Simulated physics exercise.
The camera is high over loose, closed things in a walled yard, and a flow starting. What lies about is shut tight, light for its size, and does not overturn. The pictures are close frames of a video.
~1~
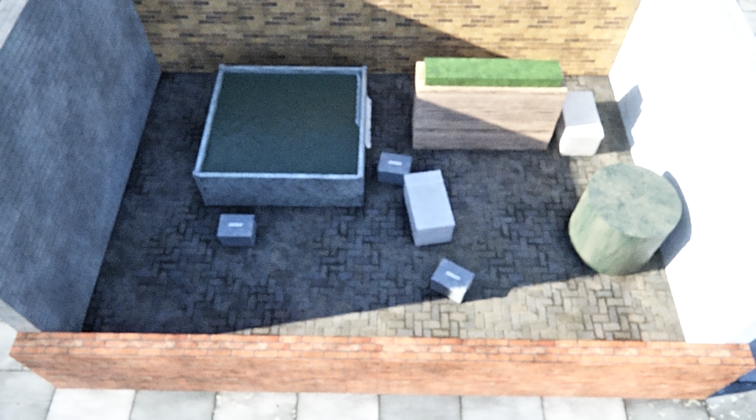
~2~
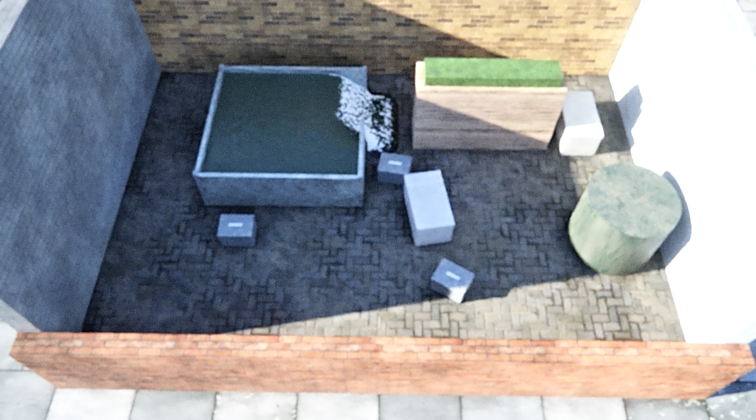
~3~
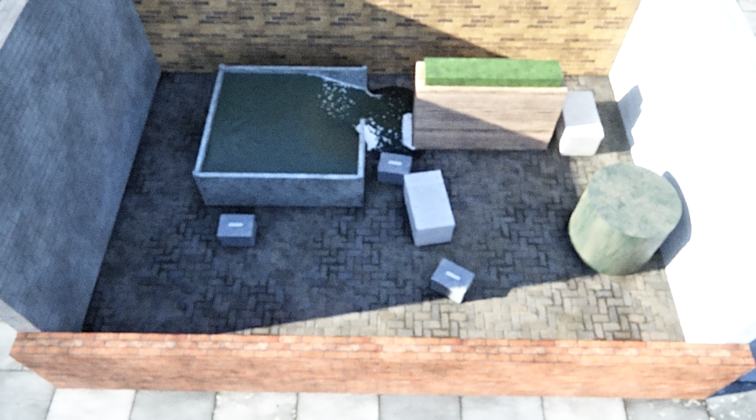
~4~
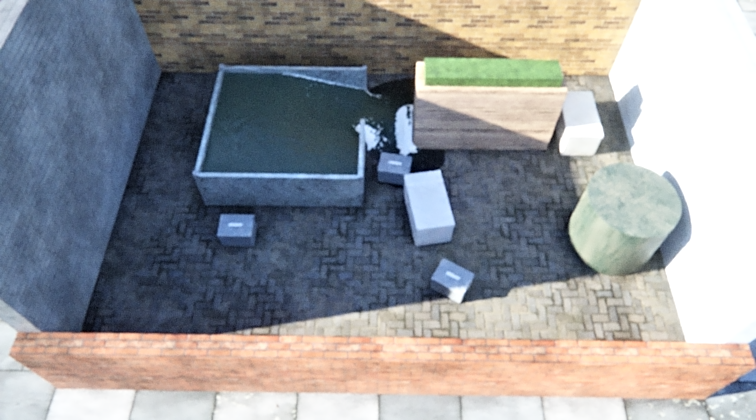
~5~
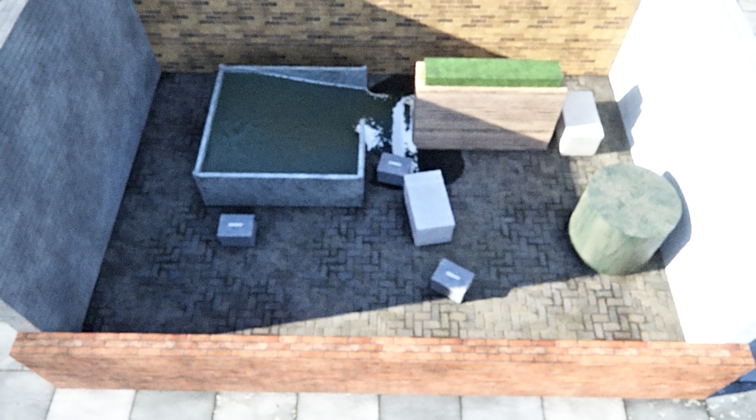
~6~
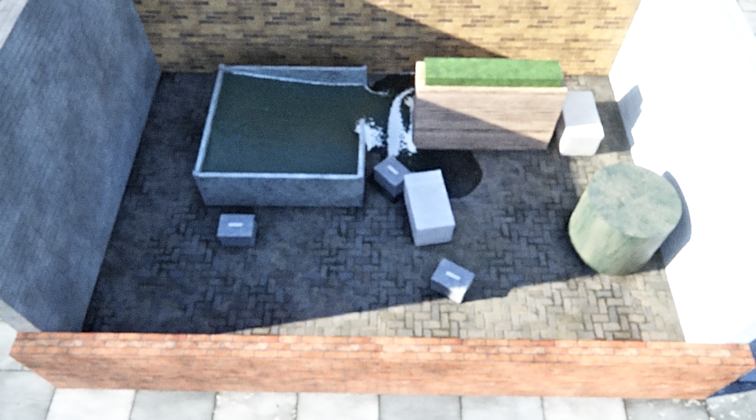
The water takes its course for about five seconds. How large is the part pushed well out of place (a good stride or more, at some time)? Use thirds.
That comes to from one to two thirds.
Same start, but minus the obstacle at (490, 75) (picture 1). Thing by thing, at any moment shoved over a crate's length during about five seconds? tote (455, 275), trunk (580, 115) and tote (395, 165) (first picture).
One after the other: Shifted that much, yes, never so far.
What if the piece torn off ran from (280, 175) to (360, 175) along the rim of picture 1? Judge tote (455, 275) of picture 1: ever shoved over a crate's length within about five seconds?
Verdict: That far or more.
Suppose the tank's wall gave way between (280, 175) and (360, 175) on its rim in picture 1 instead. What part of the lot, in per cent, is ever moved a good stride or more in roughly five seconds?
Some 20 per cent.
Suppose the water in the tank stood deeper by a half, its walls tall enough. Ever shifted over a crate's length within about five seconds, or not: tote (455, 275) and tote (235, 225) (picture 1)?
As listed: Shifted that much, short of that.
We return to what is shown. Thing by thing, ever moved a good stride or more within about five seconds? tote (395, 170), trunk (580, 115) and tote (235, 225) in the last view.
In that order: Moved that far, moved that far, short of that.
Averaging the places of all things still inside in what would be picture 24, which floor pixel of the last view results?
Roughly at (410, 257).
A moment on, 0 of 5 are well off their spots; 1 afloat.
Next, 1 of 5 are well off their spots; 0 afloat.
Later, 2 of 5 are well off their spots; 2 afloat.
In the end, 2 of 5 are well off their spots, and 2 have been at some point; 1 afloat.
